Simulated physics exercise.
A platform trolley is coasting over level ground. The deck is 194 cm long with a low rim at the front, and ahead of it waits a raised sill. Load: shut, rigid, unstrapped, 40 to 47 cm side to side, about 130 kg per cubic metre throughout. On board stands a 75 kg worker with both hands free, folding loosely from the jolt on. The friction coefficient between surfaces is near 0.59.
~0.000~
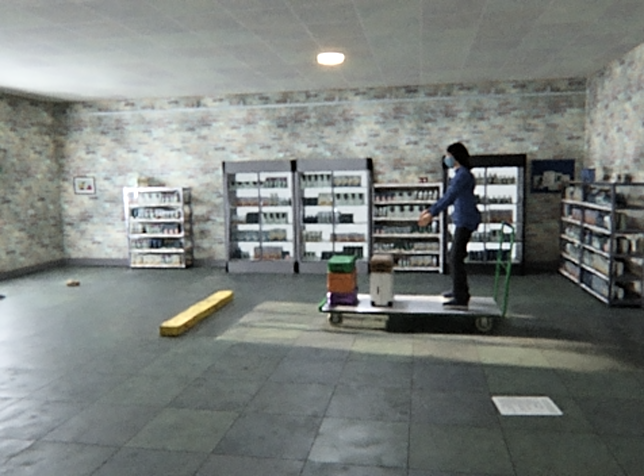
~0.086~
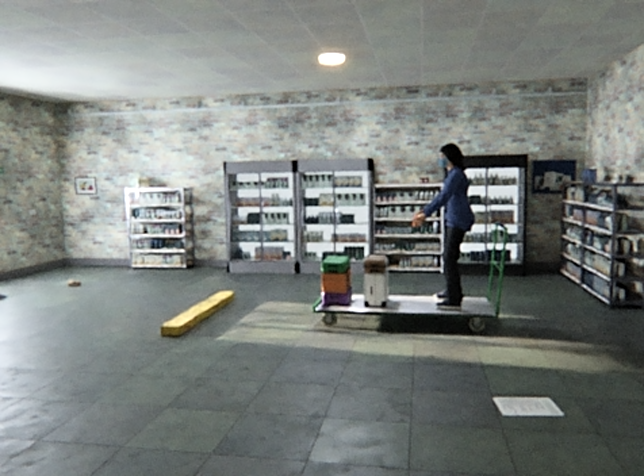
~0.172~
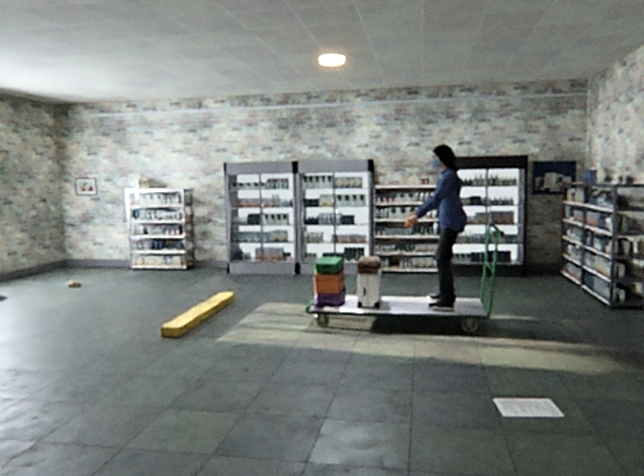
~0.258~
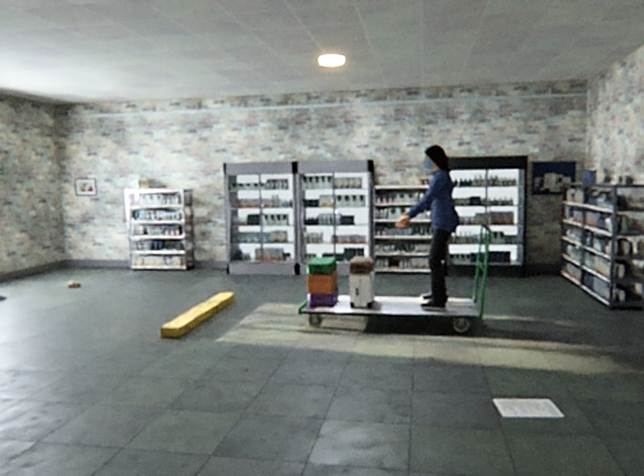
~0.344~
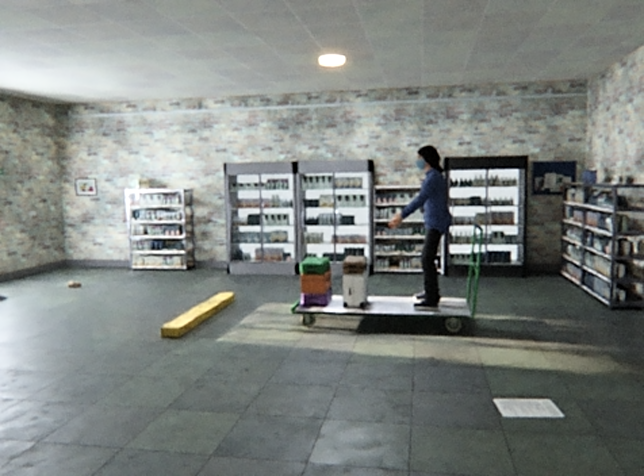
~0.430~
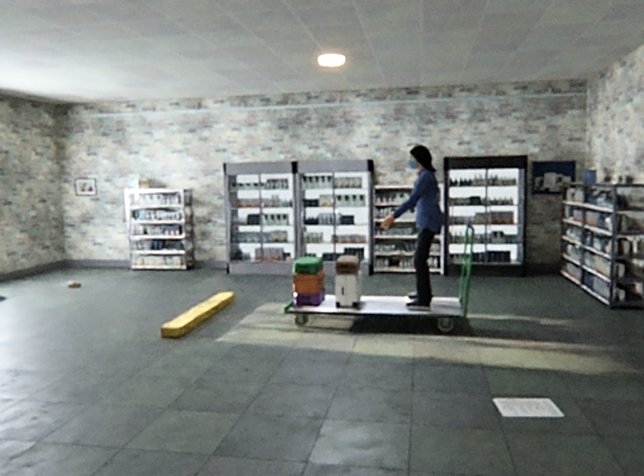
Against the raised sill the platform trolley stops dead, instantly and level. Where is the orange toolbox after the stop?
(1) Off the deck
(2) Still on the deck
2.
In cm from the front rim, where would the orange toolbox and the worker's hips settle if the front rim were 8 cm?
With that rim, orange stays 10 cm behind and the hips stay 130 cm behind.
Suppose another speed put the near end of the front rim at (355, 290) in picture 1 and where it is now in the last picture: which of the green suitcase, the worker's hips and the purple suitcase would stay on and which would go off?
Outcome: Green lost; hips kept; purple kept.
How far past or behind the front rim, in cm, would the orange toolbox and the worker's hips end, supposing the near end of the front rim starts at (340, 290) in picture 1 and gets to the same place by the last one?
Orange 40 past, hips 130 behind.
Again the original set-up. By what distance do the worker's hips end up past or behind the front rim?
Some 130 cm behind it.
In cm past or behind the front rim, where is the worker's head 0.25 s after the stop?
Roughly 120 cm behind the front rim.
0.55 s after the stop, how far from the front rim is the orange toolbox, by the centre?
About 15 cm behind the rim.
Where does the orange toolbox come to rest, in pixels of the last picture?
(213, 279).
Impact comes at 1.61 s.
After 1.86 s the orange toolbox is 14 cm behind the rim, tilted 0°, near (213, 279) in the last picture's view.
After 2.16 s the orange toolbox is 14 cm behind the rim, tilted 0°, near (213, 279) in the last picture's view.
After 2.61 s the orange toolbox is 14 cm behind the rim, tilted 0°, near (213, 279) in the last picture's view.
When all is still (3.9 s), nothing is past the rim; behind it, green suitcase, purple suitcase, brown suitcase, orange toolbox, white suitcase and the worker's hips.
